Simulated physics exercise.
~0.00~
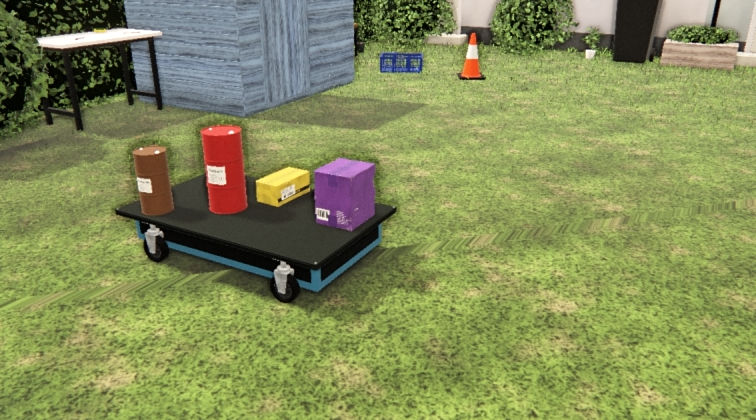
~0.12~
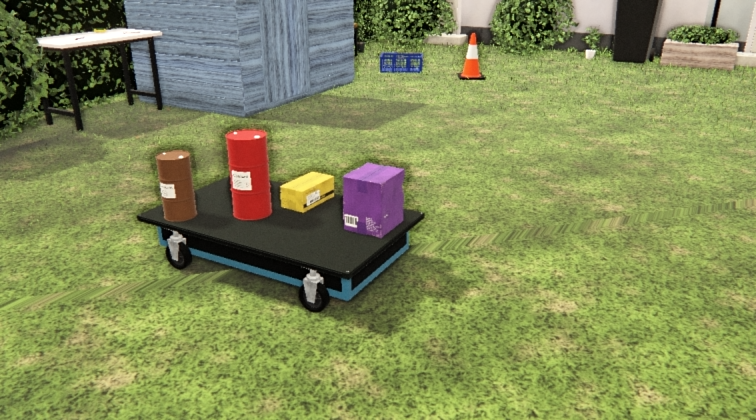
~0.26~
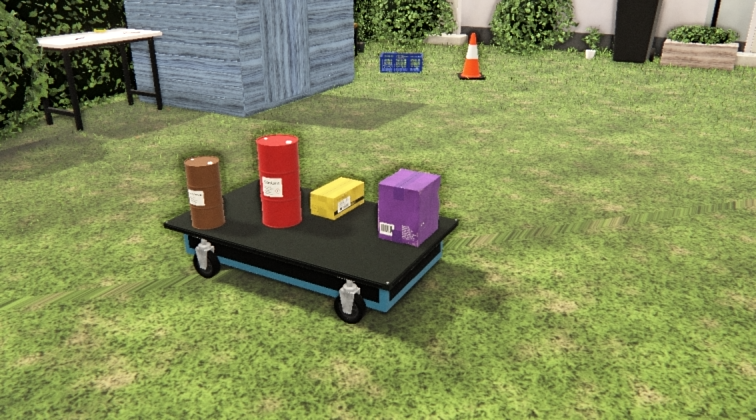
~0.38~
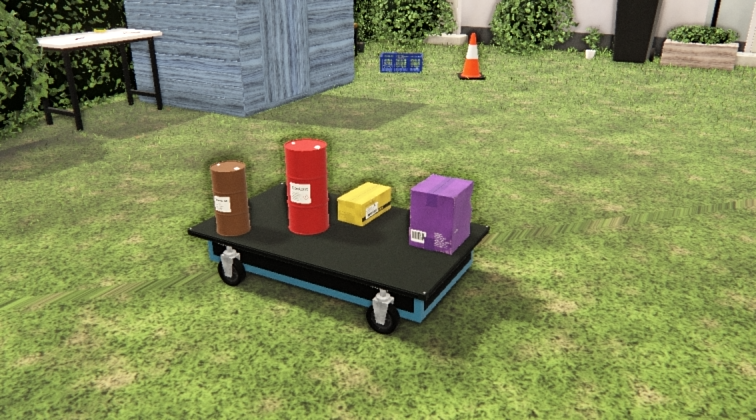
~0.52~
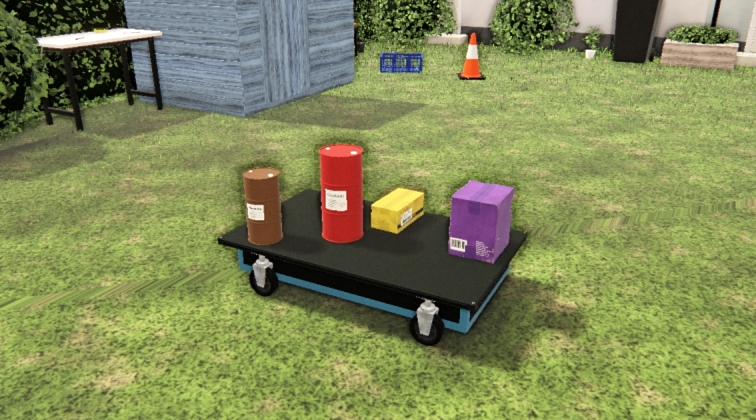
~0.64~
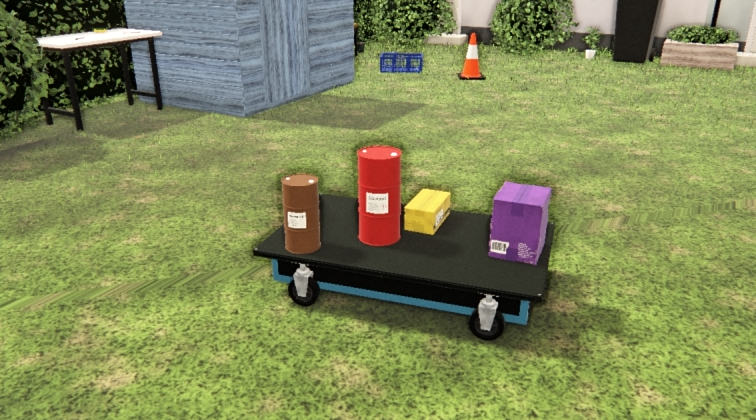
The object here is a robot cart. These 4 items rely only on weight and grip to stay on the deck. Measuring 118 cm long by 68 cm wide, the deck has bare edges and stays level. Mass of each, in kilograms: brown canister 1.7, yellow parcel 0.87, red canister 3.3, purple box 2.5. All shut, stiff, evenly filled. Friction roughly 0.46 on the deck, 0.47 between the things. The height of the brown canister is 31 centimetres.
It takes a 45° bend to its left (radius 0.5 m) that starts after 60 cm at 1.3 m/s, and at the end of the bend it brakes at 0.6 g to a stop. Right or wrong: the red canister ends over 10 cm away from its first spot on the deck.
Right.
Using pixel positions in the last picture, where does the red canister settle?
It ends up at about (595, 208).
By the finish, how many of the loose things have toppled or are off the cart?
The tally is 2.
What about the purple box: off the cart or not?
Purple box: Goes out of bounds.
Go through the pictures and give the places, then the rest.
Cart 0 cm along; red canister (225, 170); brown canister (154, 180), in the first picture.
Cart 16 cm along; purple box (374, 199); brown canister (177, 186), in the second picture.
Cart 34 cm along; yellow parcel (338, 198); purple box (409, 207), in the third picture.
Cart 49 cm along; brown canister (231, 198); yellow parcel (365, 204), in the fourth picture.
Cart 68 cm along; purple box (481, 221); brown canister (263, 206), in the fifth picture.
Cart 83 cm along, turned 10°; red canister (380, 196); yellow parcel (428, 211) shifted 2 cm, in the sixth picture.
Around 0.84 s, cart 109 cm along, turned 37°; red canister shifted 5 cm near (453, 190); purple box shifted 38 cm; yellow parcel shifted 10 cm.
Around 1.34 s, cart 144 cm along, turned 45°, stopped; purple box now off the cart; red canister at 28° to upright near (548, 177); yellow parcel shifted 12 cm.
Finally (3.0 s), off the cart, purple box; on their side or leaning hard on the deck, red canister; not toppled but over 10 cm from the start, yellow parcel; the last one still in place (within 10 cm). In the last view, red canister near (595, 208).
